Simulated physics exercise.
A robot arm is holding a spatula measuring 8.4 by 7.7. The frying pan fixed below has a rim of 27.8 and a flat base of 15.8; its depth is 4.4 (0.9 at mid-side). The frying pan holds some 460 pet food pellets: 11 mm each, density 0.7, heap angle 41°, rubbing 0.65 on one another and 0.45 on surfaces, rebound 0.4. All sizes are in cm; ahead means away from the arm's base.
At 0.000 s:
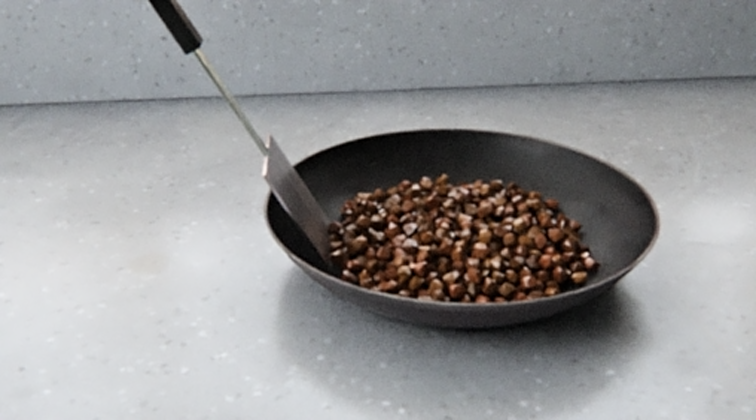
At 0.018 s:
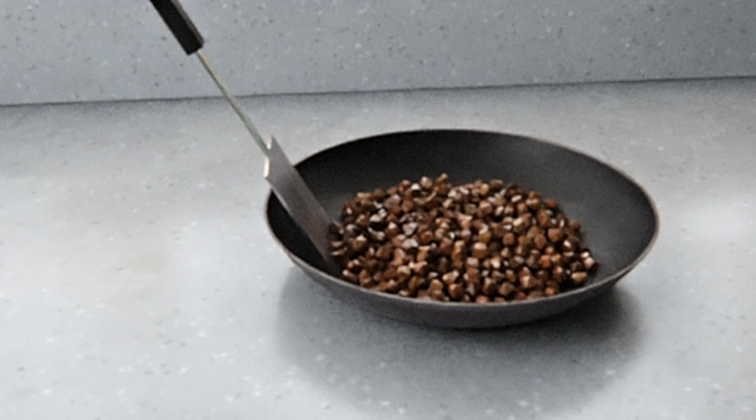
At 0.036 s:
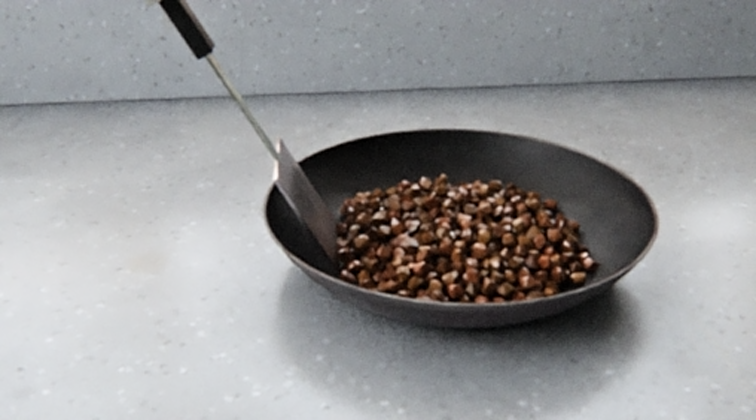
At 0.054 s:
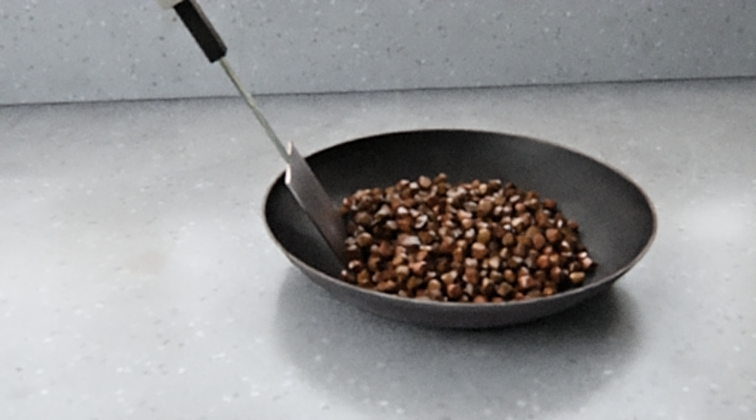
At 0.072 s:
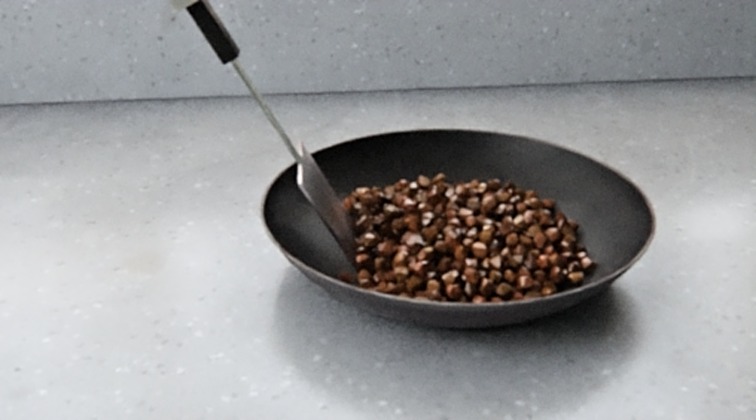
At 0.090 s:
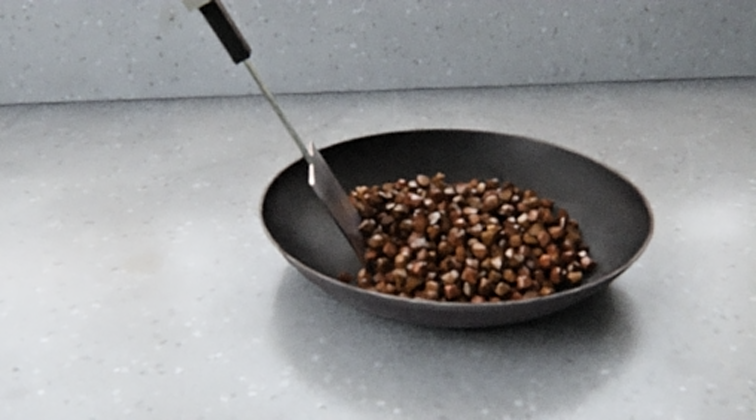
A spatula slides slowly right inside a dark frying pan, pushing against brown pellets.
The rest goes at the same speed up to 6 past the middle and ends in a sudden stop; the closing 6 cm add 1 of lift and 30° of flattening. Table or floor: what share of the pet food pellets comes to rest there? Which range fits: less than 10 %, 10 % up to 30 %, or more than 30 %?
The range that fits is less than 10 %.
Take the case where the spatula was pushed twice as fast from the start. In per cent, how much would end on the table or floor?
Roughly 0 per cent, I'd say.
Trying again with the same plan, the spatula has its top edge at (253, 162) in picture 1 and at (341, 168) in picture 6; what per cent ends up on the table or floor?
Roughly 0 %.
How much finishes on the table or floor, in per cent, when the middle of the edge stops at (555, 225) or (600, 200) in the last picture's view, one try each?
Respectively some 5 and 30 percent end on the table or floor.
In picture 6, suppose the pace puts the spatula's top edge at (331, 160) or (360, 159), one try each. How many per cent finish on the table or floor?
Try one roughly 0 per cent; try two roughly 0 per cent.
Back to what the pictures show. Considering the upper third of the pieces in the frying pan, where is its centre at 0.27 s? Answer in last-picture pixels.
I'd say close to (577, 209).
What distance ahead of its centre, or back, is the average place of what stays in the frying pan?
Some 5.5 cm ahead of the centre.
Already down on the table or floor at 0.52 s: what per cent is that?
About 0 per cent.
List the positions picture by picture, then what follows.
The first frame shows spatula top edge at (266, 153), sloping 62°; upper third of the load around (452, 229), from x 335 to 590, top at y 180; 457 in the frying pan.
The second frame shows spatula top edge at (268, 154), sloping 62°; upper third of the load around (451, 229), from x 335 to 590, top at y 180.
The third frame shows spatula top edge at (277, 157), sloping 62°; upper third of the load around (450, 228), from x 340 to 590, top at y 180.
The fourth frame shows spatula top edge at (288, 160), sloping 62°; upper third of the load around (448, 225), from x 345 to 590, top at y 180.
The fifth frame shows spatula top edge at (300, 161), sloping 62°; upper third of the load around (451, 224), from x 345 to 590, top at y 180.
The sixth frame shows spatula top edge at (311, 161), sloping 62°; upper third of the load around (457, 224), from x 345 to 590, top at y 180; 457 in the frying pan.
By 0.18 s, sloping 62°, highest piece 4 above the table; 457 in the frying pan.
By 0.27 s, sloping 48°, highest piece 6 above the table; 457 in the frying pan.
By 0.52 s, sloping 32°, highest piece 5 above the table; 448 in the frying pan, 9 on the table or floor.
By 1.57 s, sloping 32°, highest piece 5 above the table; 448 in the frying pan, 9 on the table or floor.
Final count, 448 in the frying pan, 9 on the table or floor. That is 2 % on the table or floor.
